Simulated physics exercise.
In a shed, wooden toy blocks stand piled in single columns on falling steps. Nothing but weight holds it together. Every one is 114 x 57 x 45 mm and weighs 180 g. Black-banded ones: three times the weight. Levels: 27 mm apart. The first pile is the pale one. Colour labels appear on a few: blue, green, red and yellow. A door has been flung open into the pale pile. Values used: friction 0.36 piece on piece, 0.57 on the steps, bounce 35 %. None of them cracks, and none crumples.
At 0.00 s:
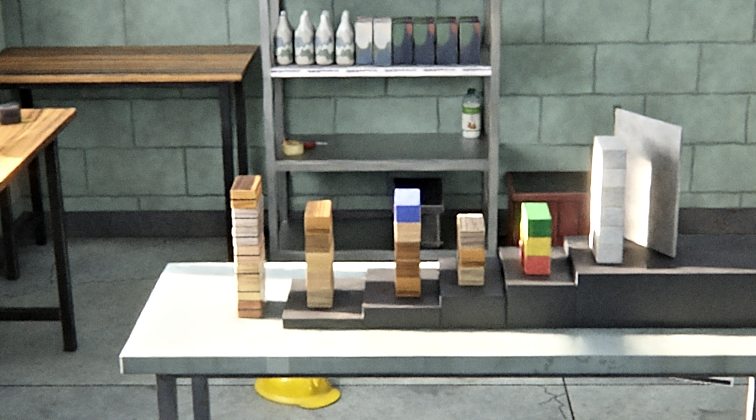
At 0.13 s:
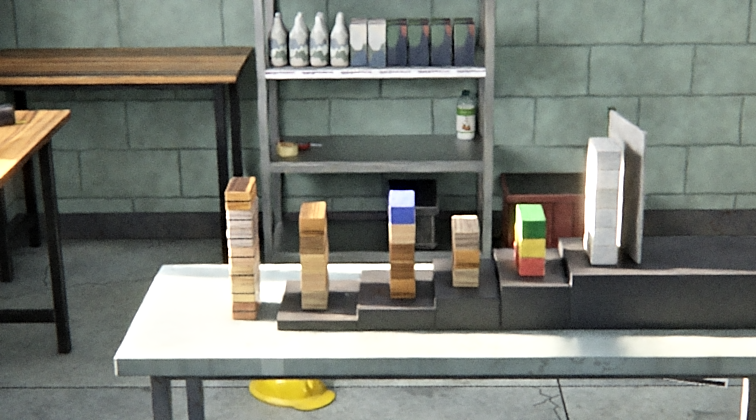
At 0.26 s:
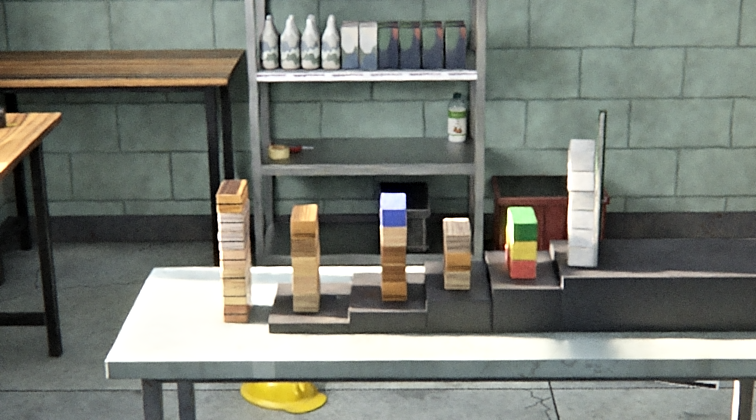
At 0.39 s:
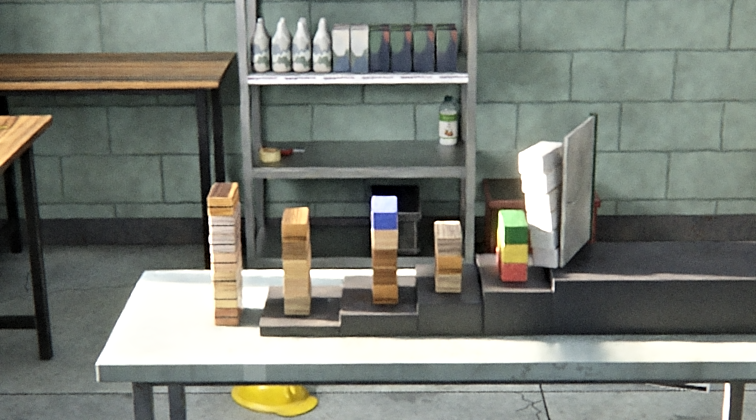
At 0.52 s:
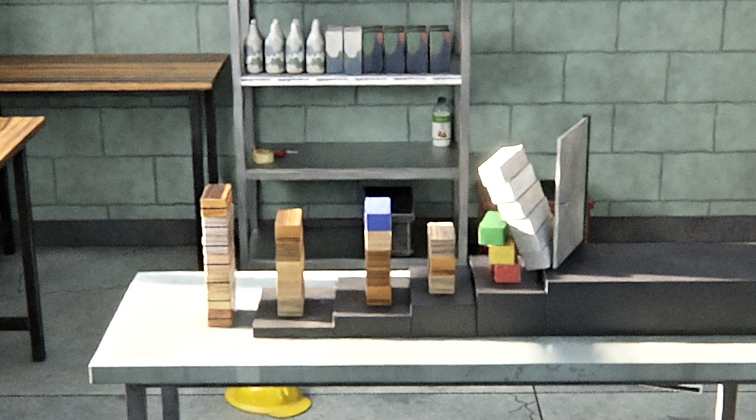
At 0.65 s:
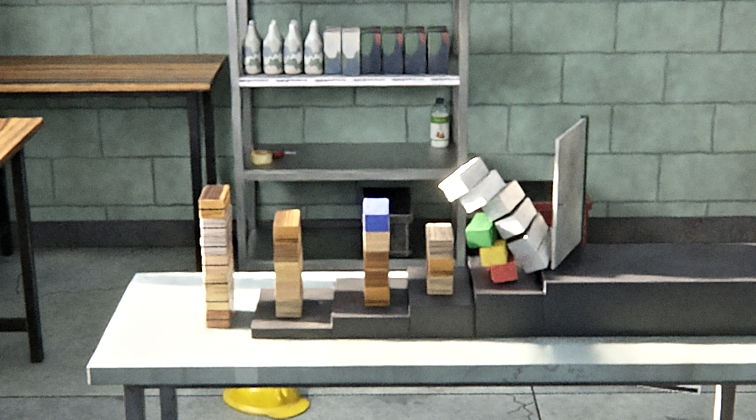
The clip opens on single-column stacks of wooden blocks standing on dark steps on a table, with a grey panel swinging toward the tall pale stack at the right. The panel pushes into the pale stack, which leans left into the coloured stack, shifting the green and yellow blocks, then the red one.
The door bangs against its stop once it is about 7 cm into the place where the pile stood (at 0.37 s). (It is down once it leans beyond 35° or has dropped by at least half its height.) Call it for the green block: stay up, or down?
Down.
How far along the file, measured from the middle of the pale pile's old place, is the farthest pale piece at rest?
About 56 cm.
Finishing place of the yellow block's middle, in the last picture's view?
Around (464, 265).
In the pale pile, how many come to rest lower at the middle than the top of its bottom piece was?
I count 5 of the pale pieces.
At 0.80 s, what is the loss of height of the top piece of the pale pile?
The top piece is some 14 centimetres lower than at the start.
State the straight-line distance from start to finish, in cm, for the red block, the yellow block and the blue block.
Approx. shifts in cm - red: 0; yellow: 10; blue: 2.
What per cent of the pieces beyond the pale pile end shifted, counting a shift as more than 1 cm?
That comes to 35 in a hundred.
After 0.80 s, 3 of the pale pile down; none of the 23 other blocks down, 4 disturbed; green block 14° from how it stood; red block 14° from how it stood.
After 1.04 s, 6 of the pale pile down; 2 of the 23 other blocks down; green block 48° from how it stood, 32 mm lower; yellow block 48° from how it stood.
After 1.74 s, 6 of the pale pile down; 3 of the 23 other blocks down; green block 54° from how it stood, 55 mm lower; yellow block 54° from how it stood, 31 mm lower.
In the end (2.4 s), 6 of the pale pile down; 4 of the 23 other blocks down; green block on its side; yellow block on its side; blue block 12 mm from its place. From the last view, middles, green block near (443, 256), yellow block near (464, 265).
